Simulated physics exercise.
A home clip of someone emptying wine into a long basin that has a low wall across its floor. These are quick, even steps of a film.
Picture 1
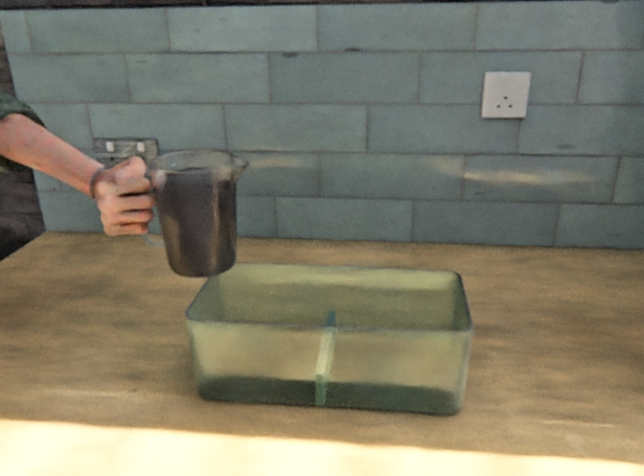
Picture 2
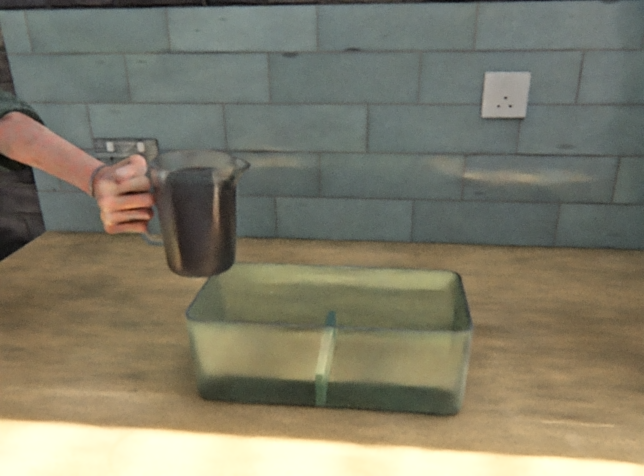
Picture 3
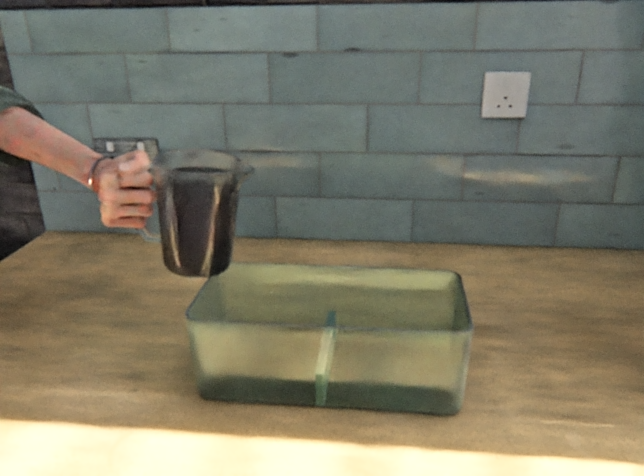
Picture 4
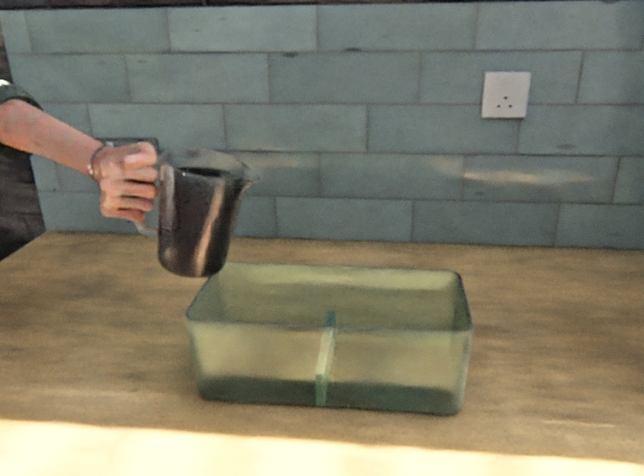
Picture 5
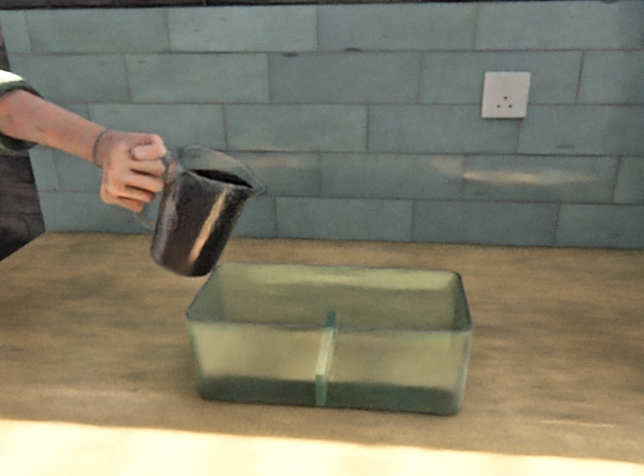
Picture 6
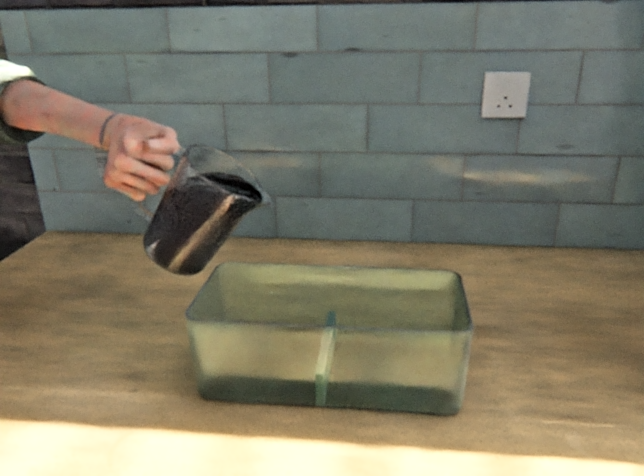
On a wooden counter, a hand gradually tilts a jug of dark liquid rightward above a long basin.
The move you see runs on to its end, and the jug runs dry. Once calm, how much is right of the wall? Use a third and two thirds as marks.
It comes to less than a third.
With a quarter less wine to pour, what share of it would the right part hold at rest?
Close to 5 per cent.
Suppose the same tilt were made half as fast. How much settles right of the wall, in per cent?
Roughly 15 in a hundred.
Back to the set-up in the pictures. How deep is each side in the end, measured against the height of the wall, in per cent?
Some 60 per cent left and 0 right.
A moment on, the jug is tipped on its side and 59 per cent is still to pour, 20 is left of the wall and 4 right of it.
Next, the jug is tipped right over and 19 per cent is still to pour, 64 is left of the wall and 6 right of it.
Then the jug is tipped right over and 4 per cent is still to pour, 84 is left of the wall and 7 right of it.
Later the jug is tipped right over and 0 per cent is still to pour, 89 is left of the wall and 8 right of it.
In the end 89 per cent lies left of the wall, 9 right of it and 2 outside.
